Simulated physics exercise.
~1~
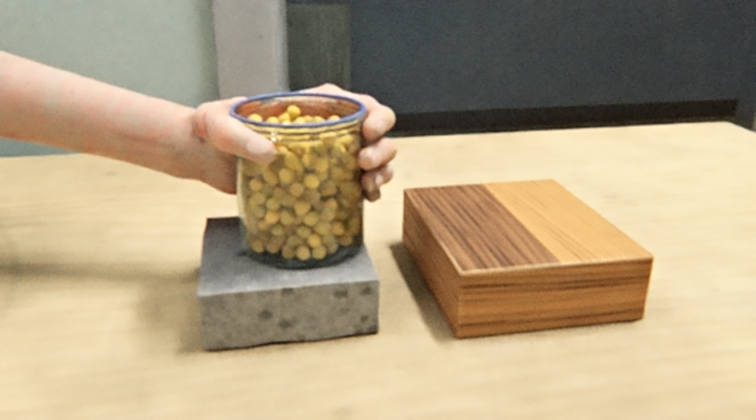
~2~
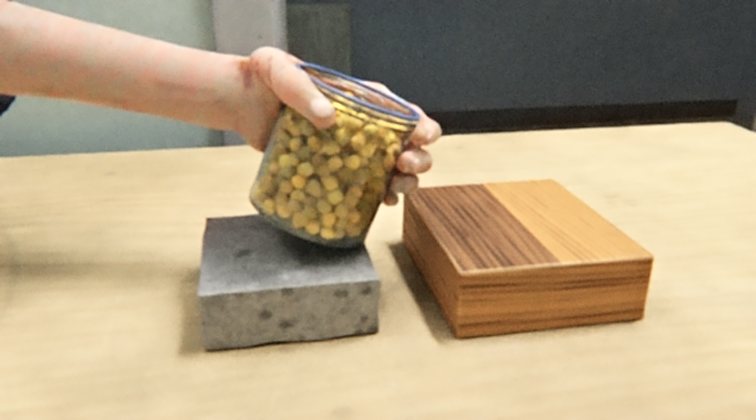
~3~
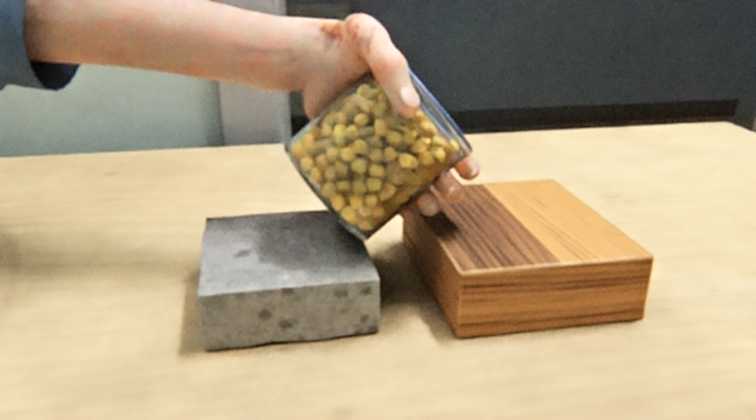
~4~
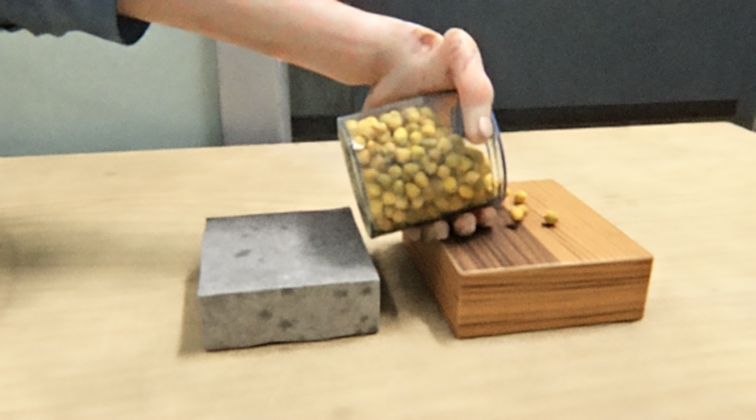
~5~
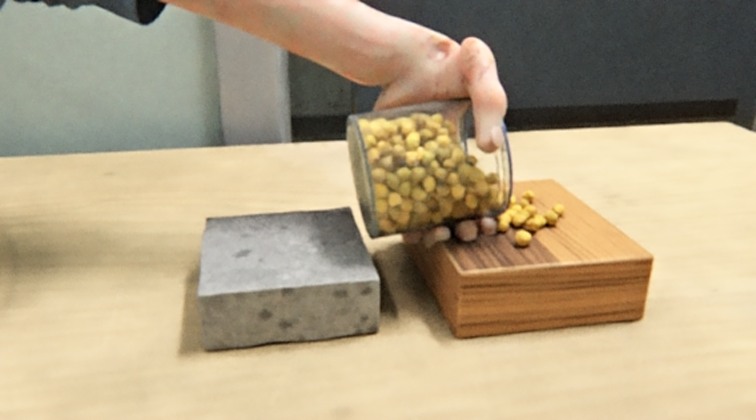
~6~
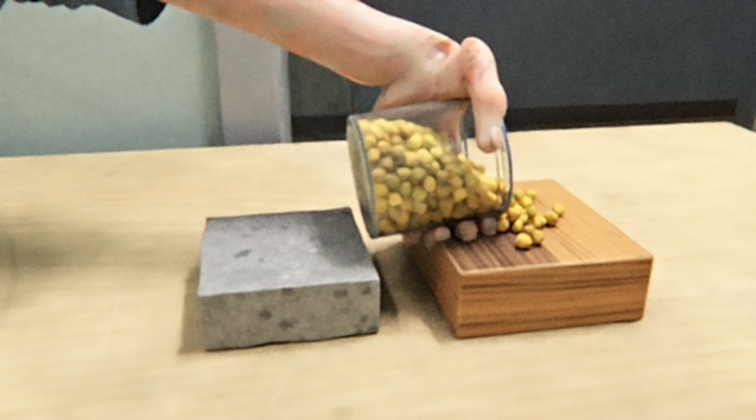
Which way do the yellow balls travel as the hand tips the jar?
They move to the right, with a few rolling out over the rim onto the wooden block.
